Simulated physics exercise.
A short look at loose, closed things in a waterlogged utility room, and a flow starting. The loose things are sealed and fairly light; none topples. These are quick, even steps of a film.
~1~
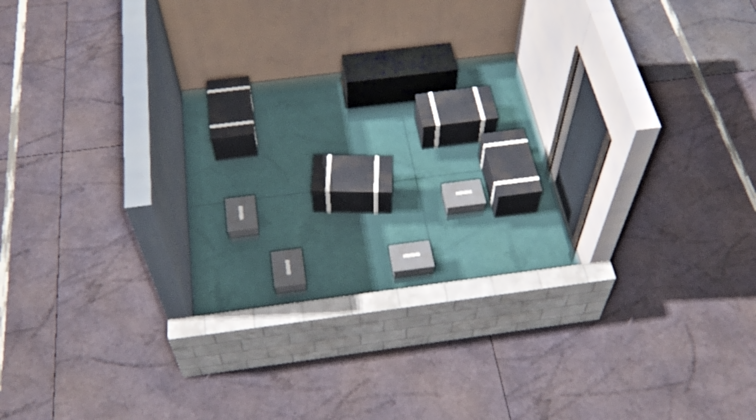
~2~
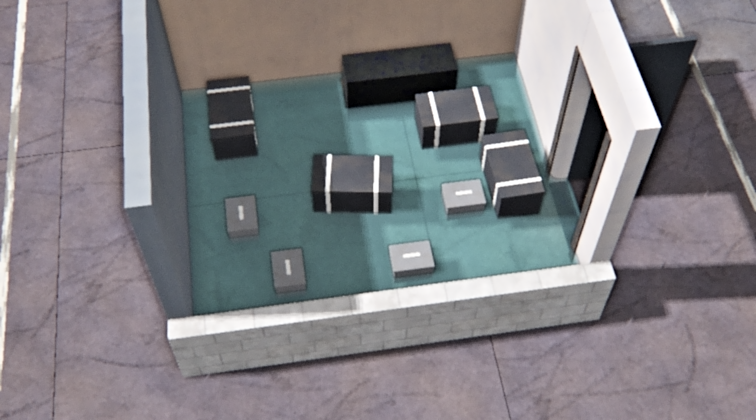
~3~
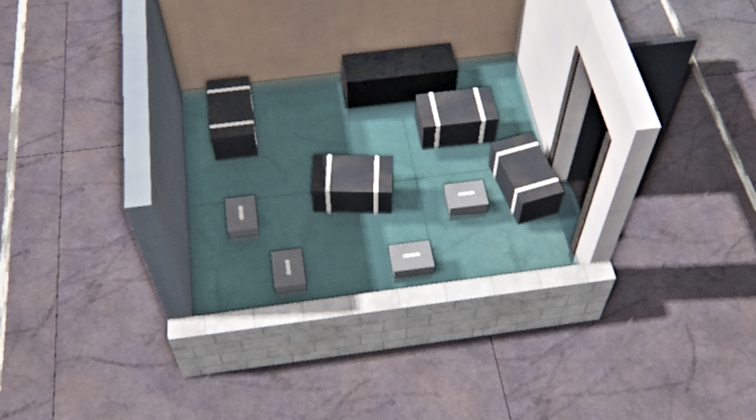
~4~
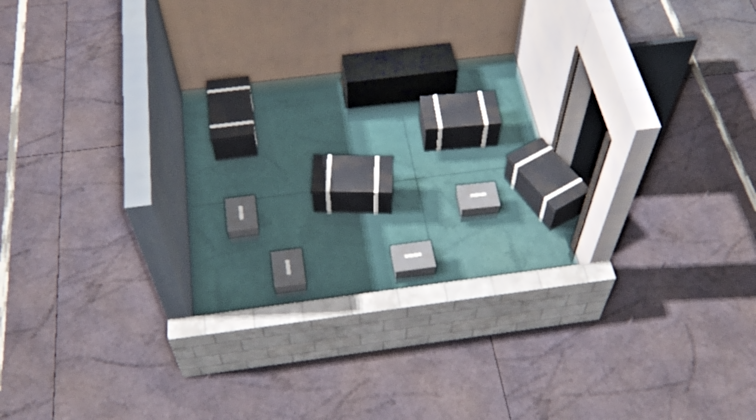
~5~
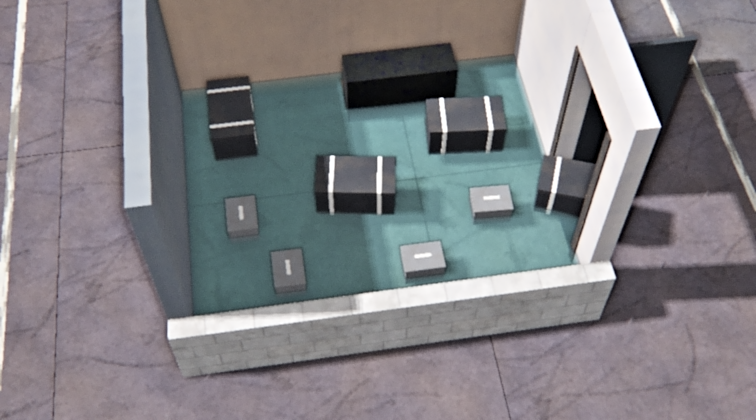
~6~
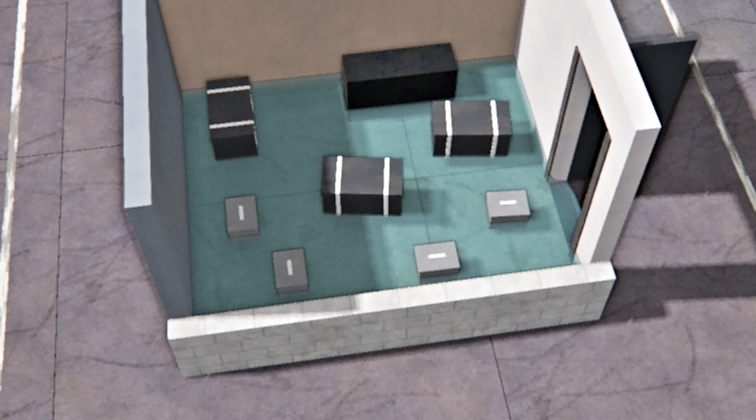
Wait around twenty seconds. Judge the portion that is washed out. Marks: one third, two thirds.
Share: Between one and two thirds.
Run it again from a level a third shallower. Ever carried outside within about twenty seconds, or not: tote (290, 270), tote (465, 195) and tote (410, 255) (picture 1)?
In that order: No, through, still in.
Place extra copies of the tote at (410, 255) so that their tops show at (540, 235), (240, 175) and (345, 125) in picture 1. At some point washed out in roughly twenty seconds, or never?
One after the other: Out, stays, inside.
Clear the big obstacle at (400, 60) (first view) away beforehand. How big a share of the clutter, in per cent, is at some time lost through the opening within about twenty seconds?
I make it 60 per cent.
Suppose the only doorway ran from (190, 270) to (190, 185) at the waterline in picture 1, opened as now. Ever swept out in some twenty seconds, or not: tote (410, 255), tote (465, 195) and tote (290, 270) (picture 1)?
One after the other: Inside, inside, carried outside.
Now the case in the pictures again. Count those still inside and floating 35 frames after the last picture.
The number is 4.
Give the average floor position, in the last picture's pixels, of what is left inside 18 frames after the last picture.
At about (392, 219).
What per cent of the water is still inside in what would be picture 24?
About 66 per cent.
A moment on, 2 of 8 are out; 6 afloat.
Next, 3 of 8 are out; 5 afloat.
Later, 3 of 8 are out; 4 afloat.
In the end, 3 of 8 are out; 2 afloat.
